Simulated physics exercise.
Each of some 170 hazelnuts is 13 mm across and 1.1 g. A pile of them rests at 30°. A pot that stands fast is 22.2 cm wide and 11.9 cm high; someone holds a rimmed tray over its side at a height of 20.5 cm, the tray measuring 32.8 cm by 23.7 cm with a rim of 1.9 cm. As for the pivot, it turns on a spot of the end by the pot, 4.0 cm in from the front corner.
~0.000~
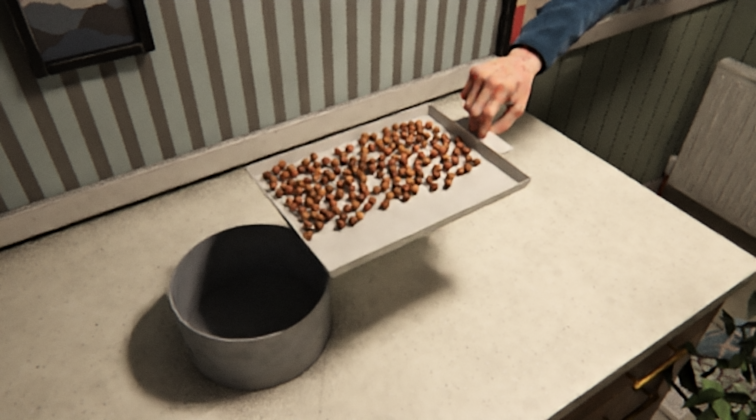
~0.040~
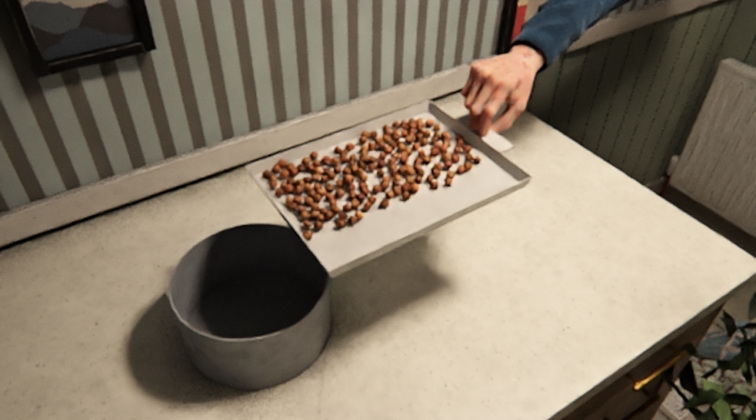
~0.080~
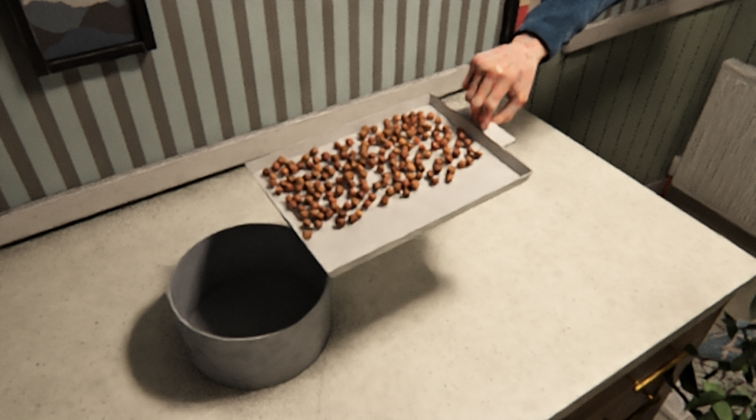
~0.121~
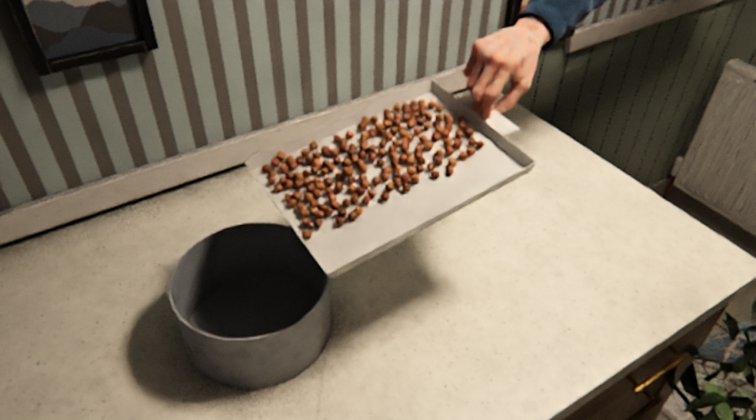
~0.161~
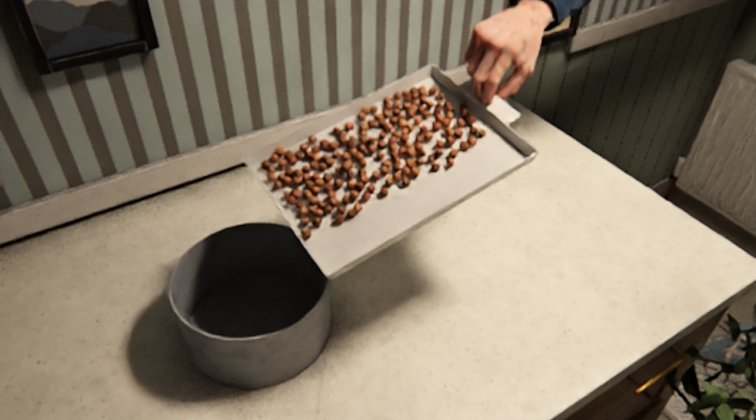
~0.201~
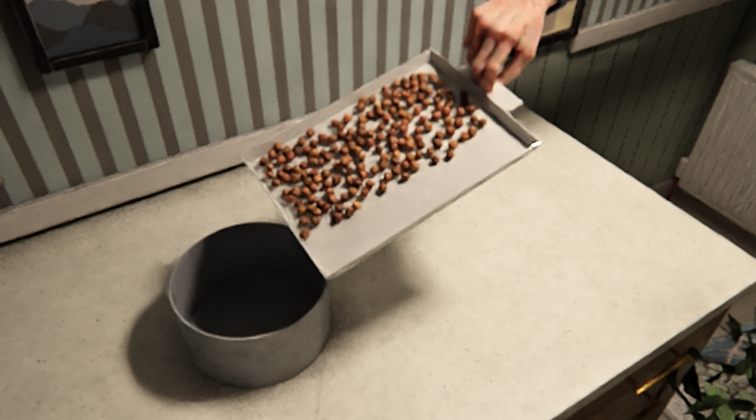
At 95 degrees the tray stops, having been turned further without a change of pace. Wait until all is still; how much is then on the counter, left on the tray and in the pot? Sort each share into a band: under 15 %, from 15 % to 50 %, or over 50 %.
Counter: Over 50 %; tray: Under 15 %; pot: From 15 % to 50 %.
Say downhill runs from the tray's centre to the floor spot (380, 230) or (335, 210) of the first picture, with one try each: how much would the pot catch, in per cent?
That would be close to 0 per cent, then close to 75 per cent.
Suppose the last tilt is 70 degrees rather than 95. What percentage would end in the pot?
It would land at about 15 percent.
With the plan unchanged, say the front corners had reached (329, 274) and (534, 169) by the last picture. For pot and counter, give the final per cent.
Pot 0, counter 100.
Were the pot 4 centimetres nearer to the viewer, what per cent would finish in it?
With that change it comes to something like 60 in a hundred.
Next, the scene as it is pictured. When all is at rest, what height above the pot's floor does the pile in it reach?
It stands at some 1.5 cm.
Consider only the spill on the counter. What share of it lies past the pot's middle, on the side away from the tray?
Around 70 per cent, give or take.
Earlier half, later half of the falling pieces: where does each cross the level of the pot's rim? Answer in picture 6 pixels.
(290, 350) or so first, later (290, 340).
After 0.53 s, tilt 54 degrees; the tray holds 100 %, the pot 0 %.
Then, at 0.76 s, tilt 81 degrees; the tray holds 60 %, the pot 0 %.
Then, at 1.09 s, tilt 95 degrees; the tray holds 0 %, the pot 25 %.
By 2.1 s all is still; counter 75 %, tray 0 %, pot 25 %.
